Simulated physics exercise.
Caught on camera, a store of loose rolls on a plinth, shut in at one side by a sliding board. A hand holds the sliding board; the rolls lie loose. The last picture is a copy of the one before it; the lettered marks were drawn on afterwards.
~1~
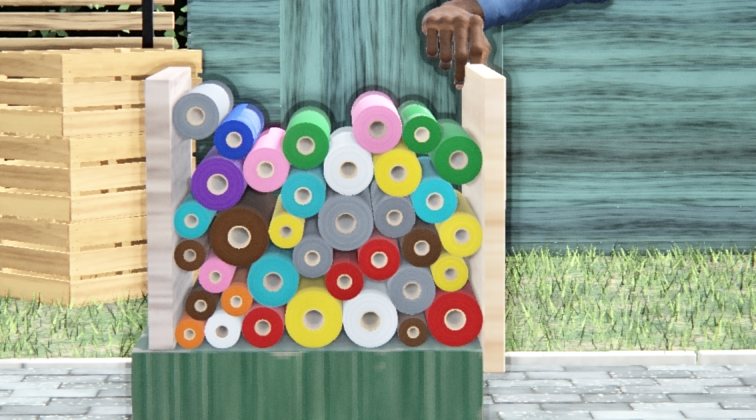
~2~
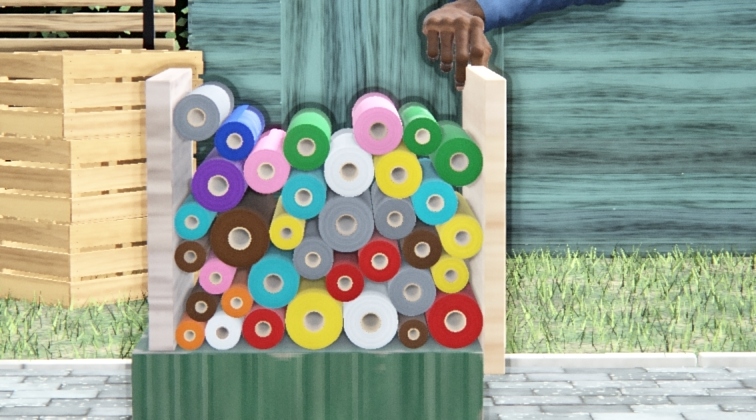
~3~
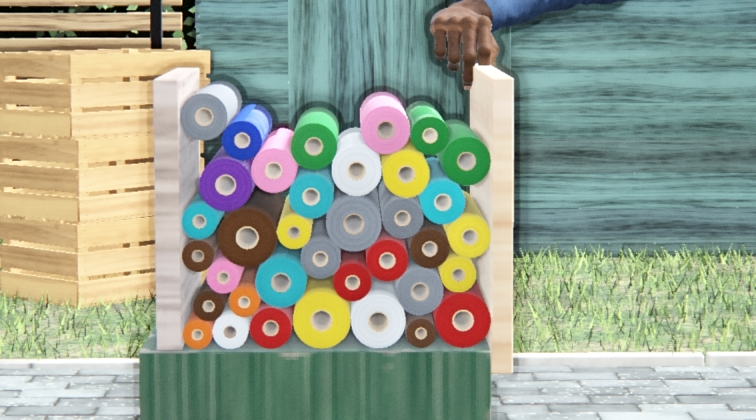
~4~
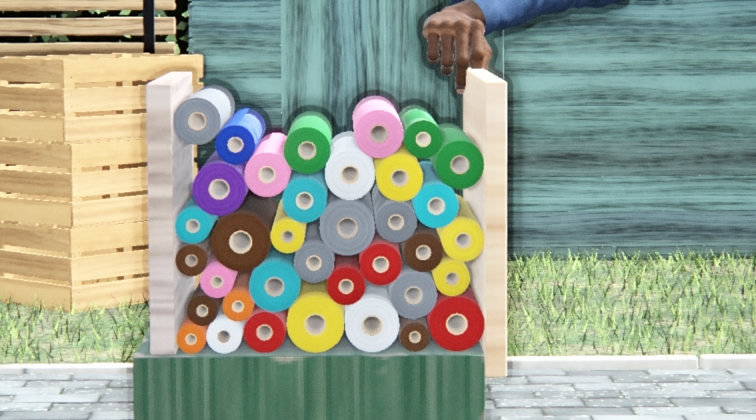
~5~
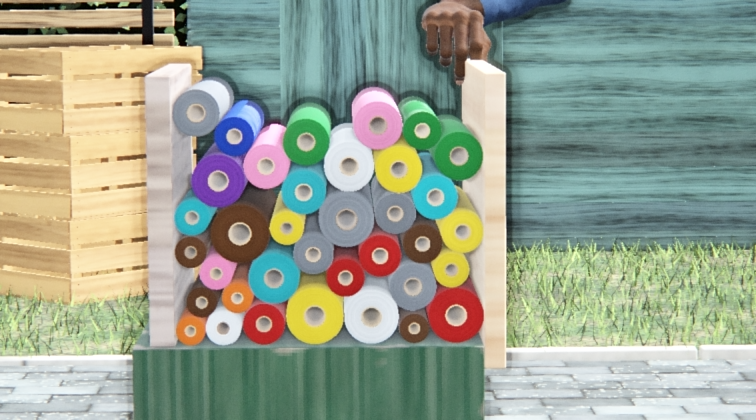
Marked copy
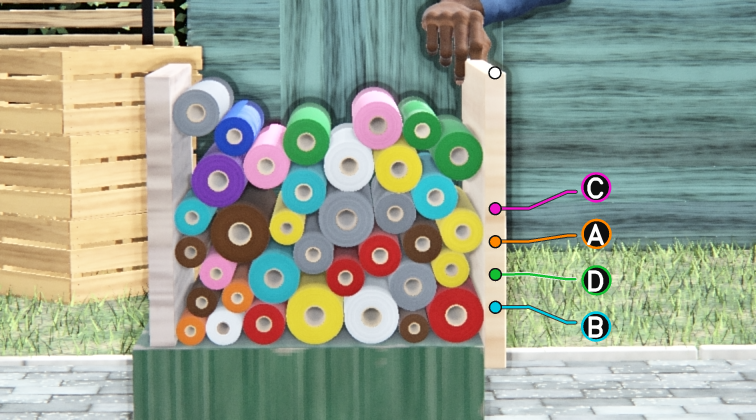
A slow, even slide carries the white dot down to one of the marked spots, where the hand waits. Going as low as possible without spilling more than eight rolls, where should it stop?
It can be let down to D.
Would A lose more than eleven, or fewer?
At A, fewer than eleven.
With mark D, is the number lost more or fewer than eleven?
It loses fewer than eleven.
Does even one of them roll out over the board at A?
Yes, at A.
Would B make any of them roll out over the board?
At B: Yes.
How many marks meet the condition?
Three of the four.
On the copy, A at (495, 241); B at (495, 308); C at (495, 209); D at (495, 274); the white dot at (495, 73).
On D. First, top of the board (484, 161).
Then, top of the board (485, 260).
Finally, top of the board (485, 273), six out over the board.
By contrast, A two out over the board; B more than eight out over the board; C none out over the board.
